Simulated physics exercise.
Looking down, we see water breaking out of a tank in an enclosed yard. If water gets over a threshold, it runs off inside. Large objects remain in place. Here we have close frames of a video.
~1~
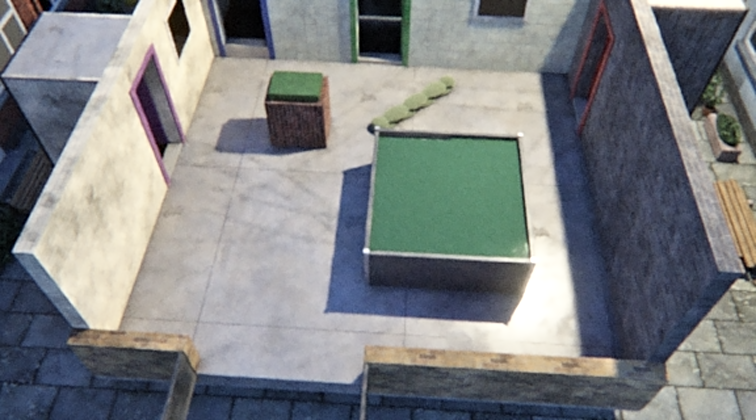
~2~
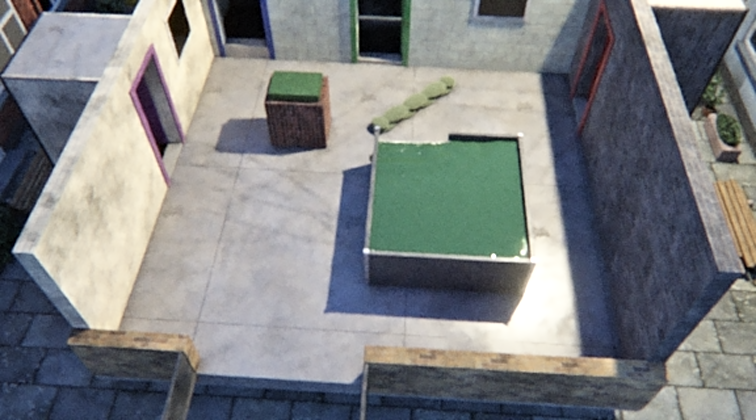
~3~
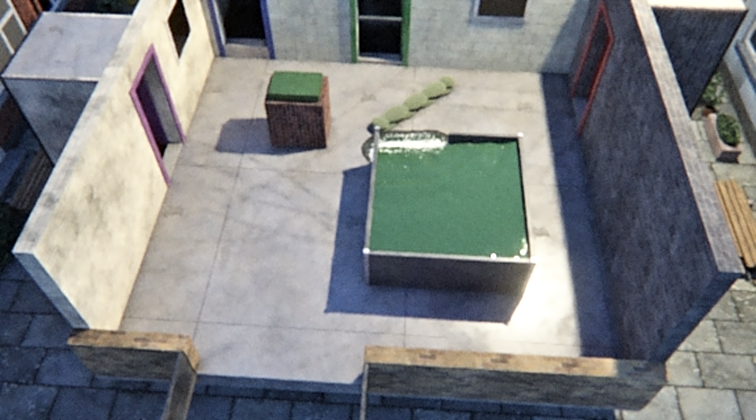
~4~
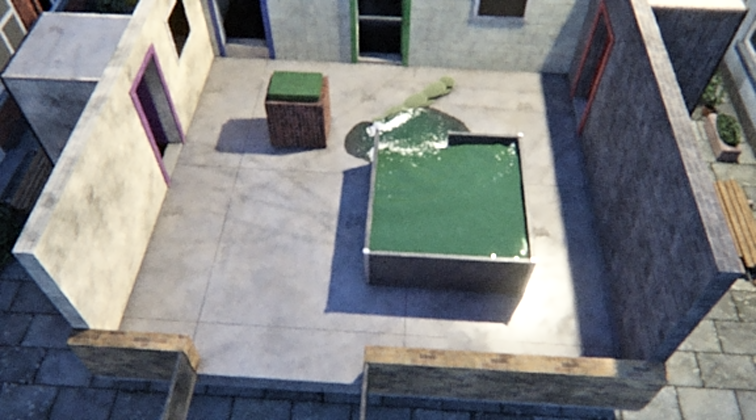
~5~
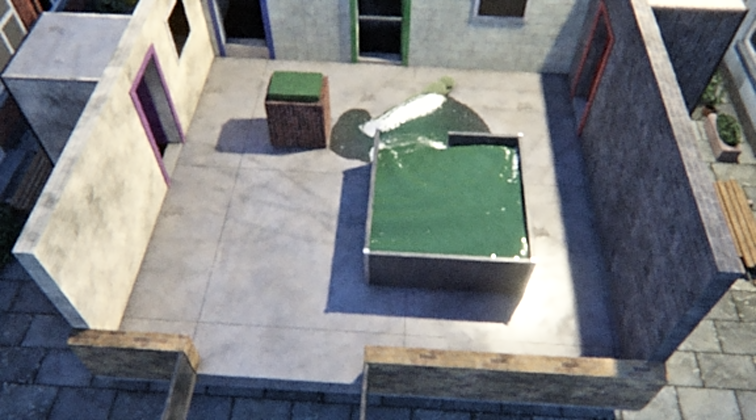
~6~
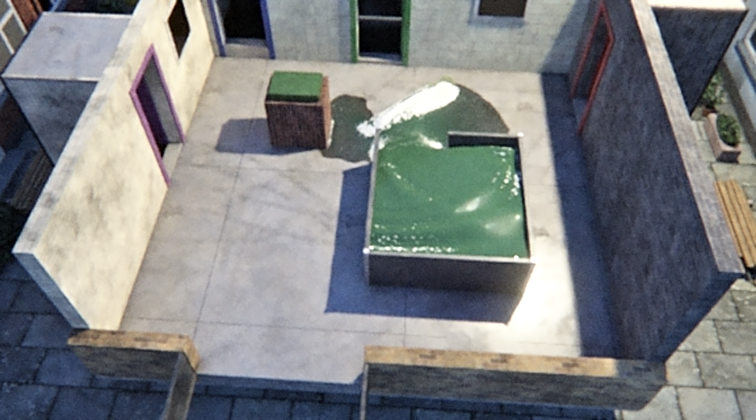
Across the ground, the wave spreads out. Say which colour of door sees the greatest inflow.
It is the red door.
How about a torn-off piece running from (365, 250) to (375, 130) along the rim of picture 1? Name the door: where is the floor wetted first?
That would be the purple door.
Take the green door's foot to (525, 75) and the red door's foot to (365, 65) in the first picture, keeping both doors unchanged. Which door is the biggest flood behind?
That is the one in green.
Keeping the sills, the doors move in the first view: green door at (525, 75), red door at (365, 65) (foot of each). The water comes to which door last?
That would be the purple-painted one.
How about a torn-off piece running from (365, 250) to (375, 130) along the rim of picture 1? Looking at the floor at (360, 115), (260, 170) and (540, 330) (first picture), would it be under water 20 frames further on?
Soaked, soaked, untouched.
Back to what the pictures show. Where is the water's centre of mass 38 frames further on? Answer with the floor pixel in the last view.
Roughly (420, 173).
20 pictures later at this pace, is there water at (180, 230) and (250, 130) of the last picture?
Well, the first spot ends up not wet, and the second not wet.
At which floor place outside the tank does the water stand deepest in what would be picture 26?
It should be close to (563, 93).
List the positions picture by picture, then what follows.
In the first picture, still water in the water tank at (449, 193).
In the second picture, the front is at a hidden place, out from the gap on the water tank's far side.
In the third picture, the front is at a hidden place, out from the gap on the water tank's far side.
In the fourth picture, the front is at (434, 112), out from the gap on the water tank's far side.
In the fifth picture, water pours out on the water tank's far side and has run to (443, 97).
In the sixth picture, the front is at (462, 88), out from the gap on the water tank's far side.
A moment on, water covers 25 % of the floor; green door wet at the sill, nothing in, red door not reached, blue door not reached, purple door not reached.
Next, water covers 35 % of the floor; green door some in, red door a trickle in, blue door wet at the sill, nothing in, purple door not reached.
Then, water covers 50 % of the floor; green door a lot in, red door a lot in, blue door wet at the sill, nothing in, purple door wet at the sill, nothing in.
Later, water covers 90 % of the floor; green door a lot in, red door a lot in, blue door wet at the sill, nothing in, purple door wet at the sill, nothing in.
In the end, water covers 95 % of the floor; green door a lot in, red door a lot in, blue door wet at the sill, nothing in, purple door wet at the sill, nothing in; the red door has let in the most.
